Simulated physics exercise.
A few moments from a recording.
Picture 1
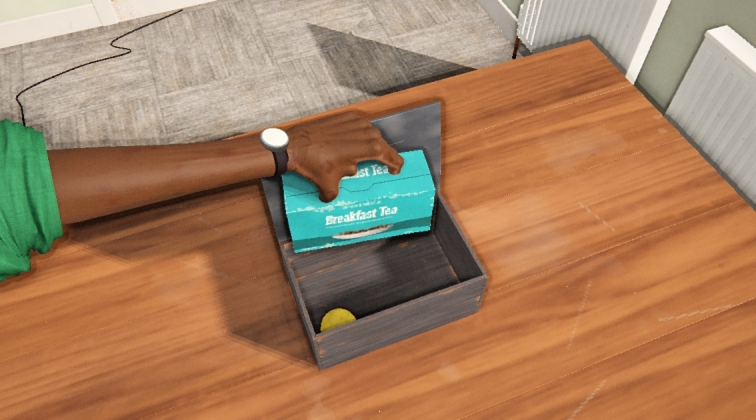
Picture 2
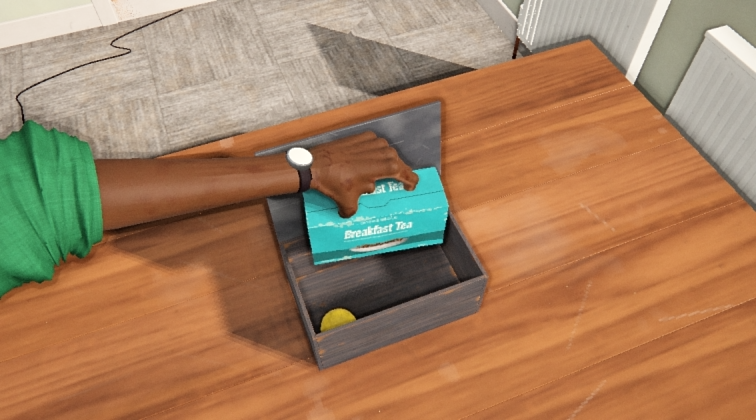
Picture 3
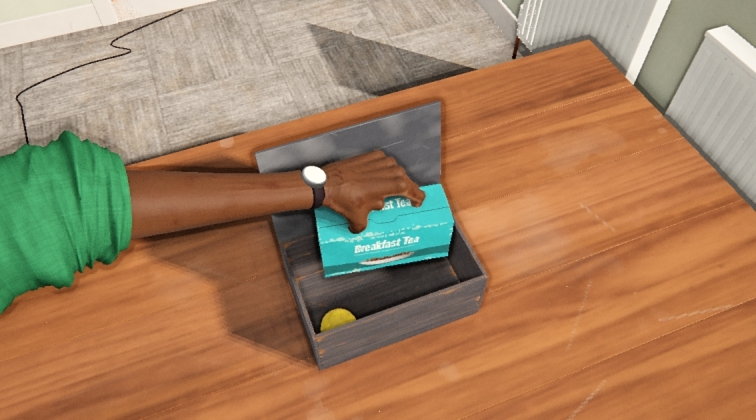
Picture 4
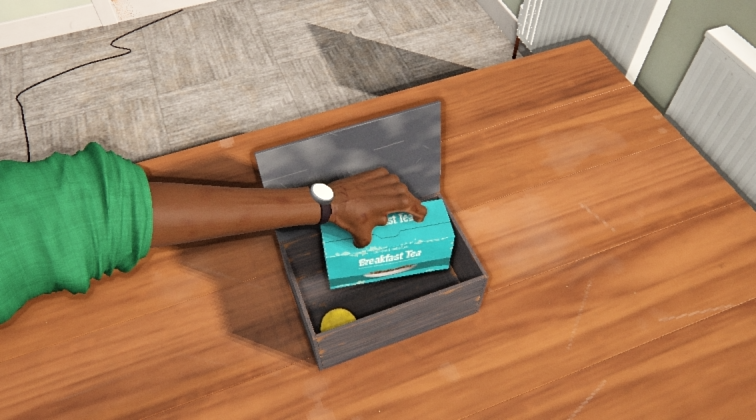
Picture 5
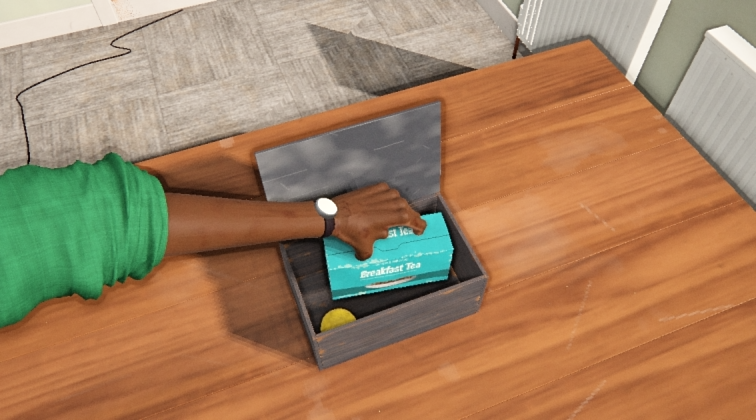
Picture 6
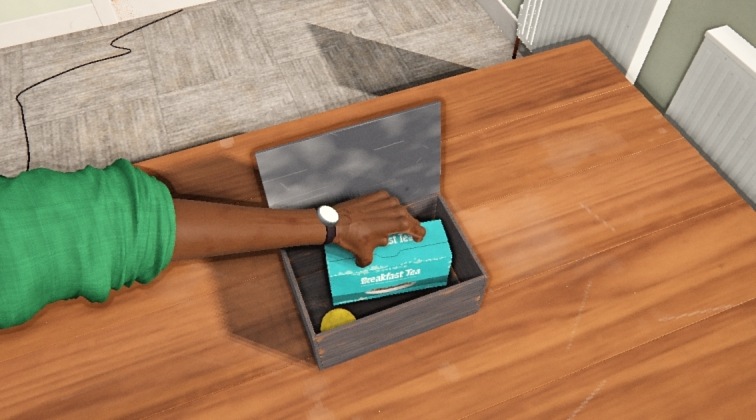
A hand wearing a white-faced watch lowered a turquoise carton of Breakfast Tea into an open dark wooden box on a table, moving slightly right on the way down, beside a small yellow object.
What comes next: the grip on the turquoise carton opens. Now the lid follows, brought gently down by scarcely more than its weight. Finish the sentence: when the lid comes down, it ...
... shuts properly.
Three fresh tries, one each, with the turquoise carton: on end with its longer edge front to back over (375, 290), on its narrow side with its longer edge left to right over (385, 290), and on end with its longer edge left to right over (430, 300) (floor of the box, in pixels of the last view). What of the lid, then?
In order: The lid gets blocked, then fits down, then gets blocked.
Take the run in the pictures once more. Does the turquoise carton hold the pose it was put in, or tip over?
Result: The turquoise carton remains as it was set.
Then, 1.00 s after the last picture, lid starting down; turquoise carton slid a little near (382, 279).
Then, 1.70 s after the last picture, lid 54° above the rim; turquoise carton slid a little near (382, 279).
Then, 2.20 s after the last picture, lid 18° above the rim; turquoise carton slid a little near (382, 279).
At rest, lid shut; moved from the start, turquoise carton; yellow lemon in place. Seen from the same camera at the end, turquoise carton near (382, 279).
